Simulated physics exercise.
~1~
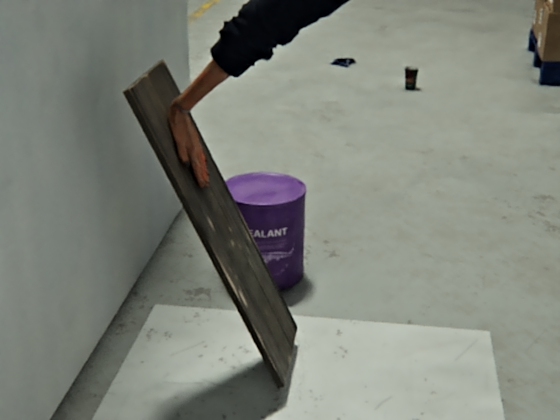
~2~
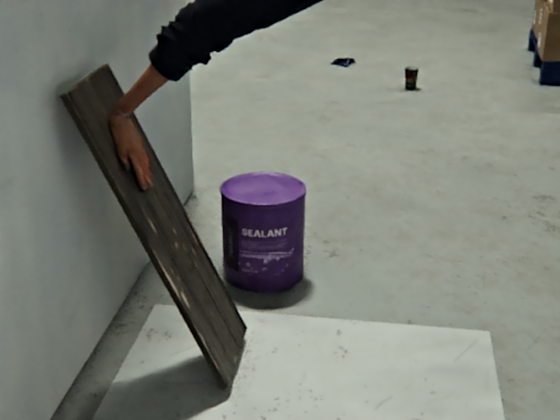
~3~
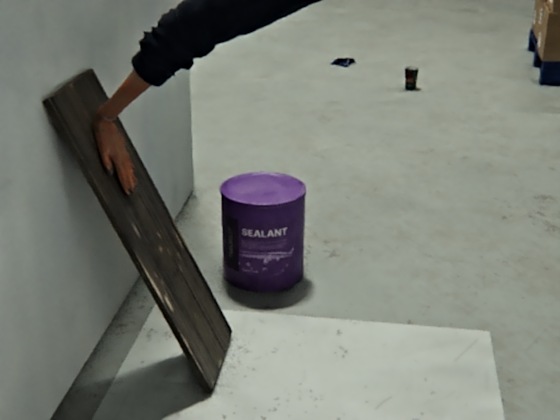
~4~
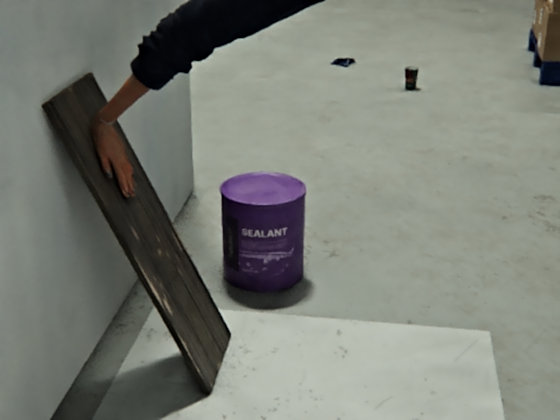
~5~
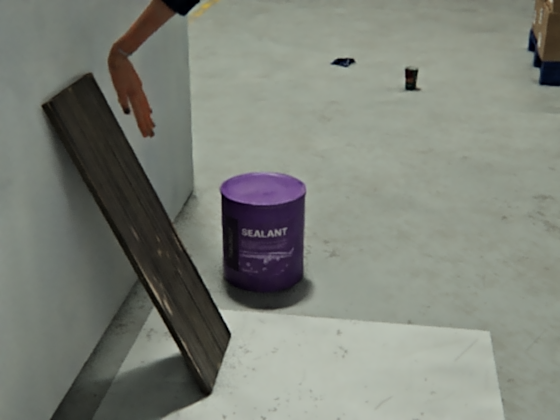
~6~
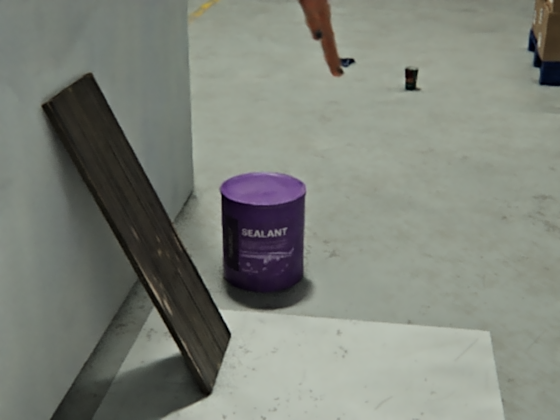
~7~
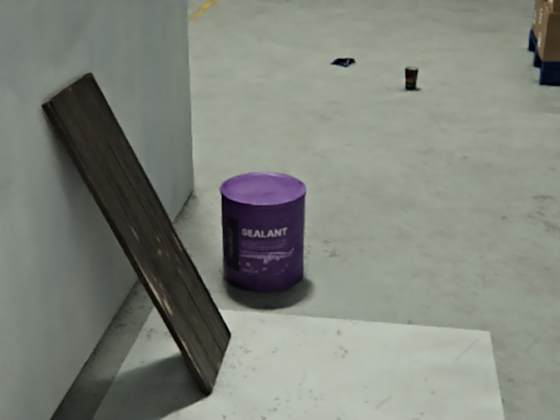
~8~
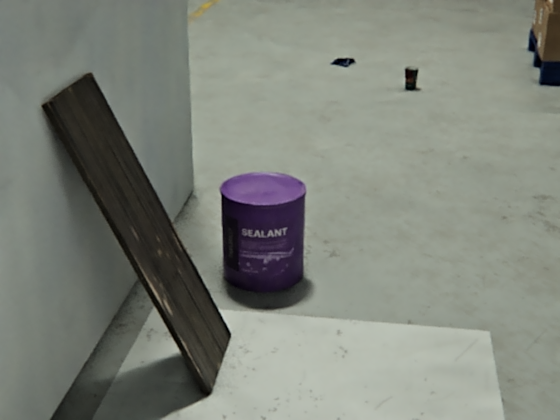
In a corner of a concrete-floored room, a hand moves a dark board to the left, leans it against the wall beside a purple pail of sealant, then lets go and withdraws. The board stays leaning, and the pail remains standing in its place.
